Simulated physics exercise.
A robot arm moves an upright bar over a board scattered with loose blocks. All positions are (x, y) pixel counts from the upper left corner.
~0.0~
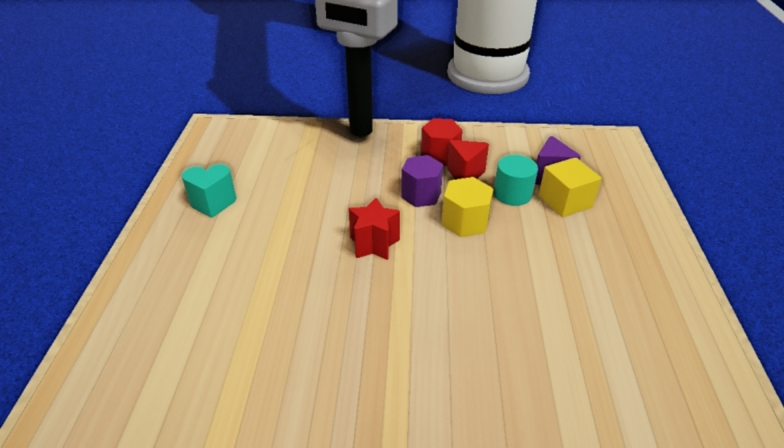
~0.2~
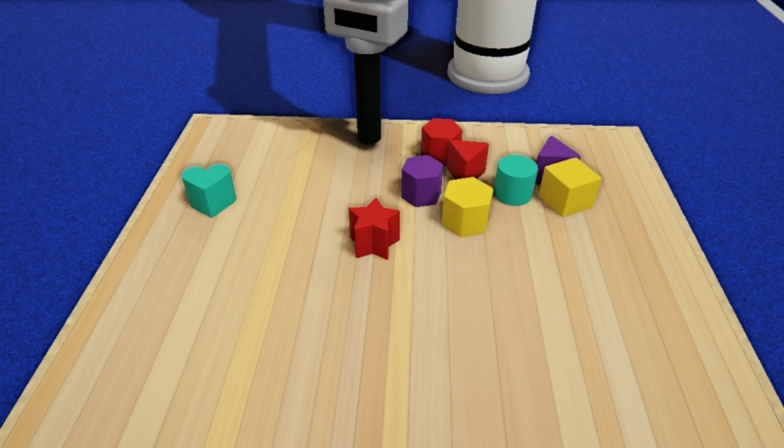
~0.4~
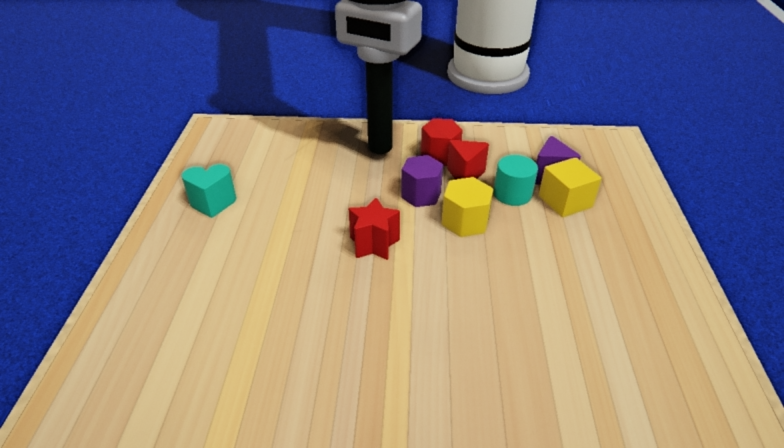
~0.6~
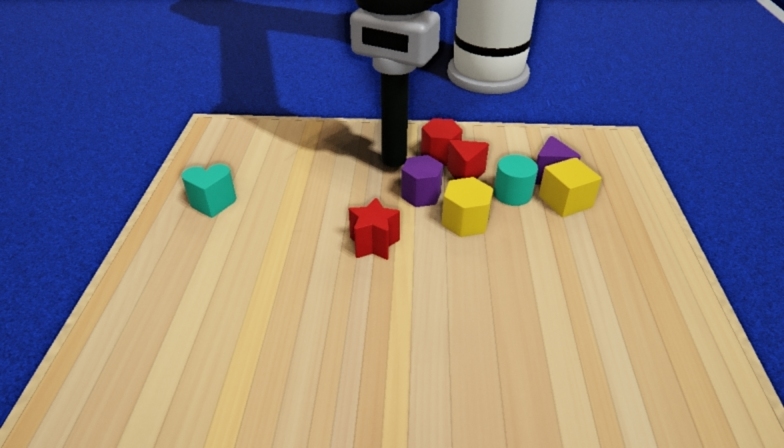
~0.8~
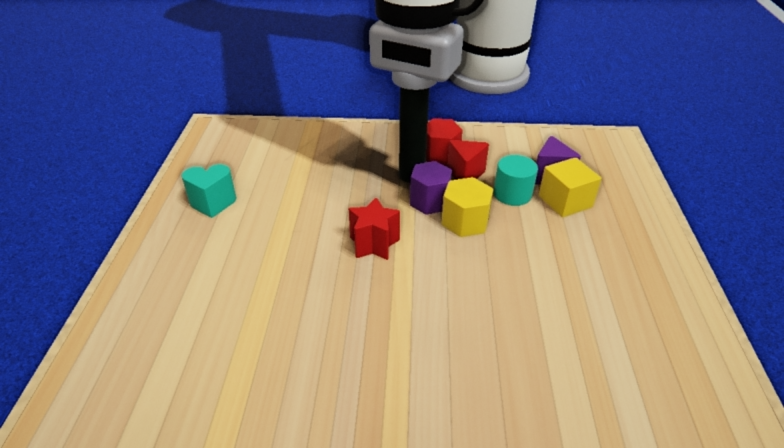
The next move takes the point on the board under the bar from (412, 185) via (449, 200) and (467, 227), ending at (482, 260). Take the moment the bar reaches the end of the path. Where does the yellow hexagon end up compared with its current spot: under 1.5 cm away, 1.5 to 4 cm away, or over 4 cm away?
It moves more than 4 cm.
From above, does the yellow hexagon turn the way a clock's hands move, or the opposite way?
From overhead, the rotation is counterclockwise.
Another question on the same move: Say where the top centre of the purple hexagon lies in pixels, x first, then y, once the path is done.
Around (443, 224).
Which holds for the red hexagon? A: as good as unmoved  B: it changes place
A
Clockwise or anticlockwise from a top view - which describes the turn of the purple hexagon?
It goes round the way clock hands do.
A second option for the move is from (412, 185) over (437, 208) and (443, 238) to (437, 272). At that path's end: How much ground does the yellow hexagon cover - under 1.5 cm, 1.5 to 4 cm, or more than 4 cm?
Long: Over 4 cm.
The first path, step by step. One third of the way, bar at (450, 191); purple hexagon at (451, 192), turned 35° clockwise; yellow hexagon at (492, 208), turned 25° anticlockwise.
Two thirds of the way, bar at (468, 219); purple hexagon at (446, 215), turned 80° clockwise; yellow hexagon at (502, 218), turned 50° anticlockwise.
At the end, bar at (484, 251); purple hexagon at (443, 224), turned 115° clockwise; red hexagon in place; red triangle in place; yellow hexagon at (530, 238), turned 105° anticlockwise.
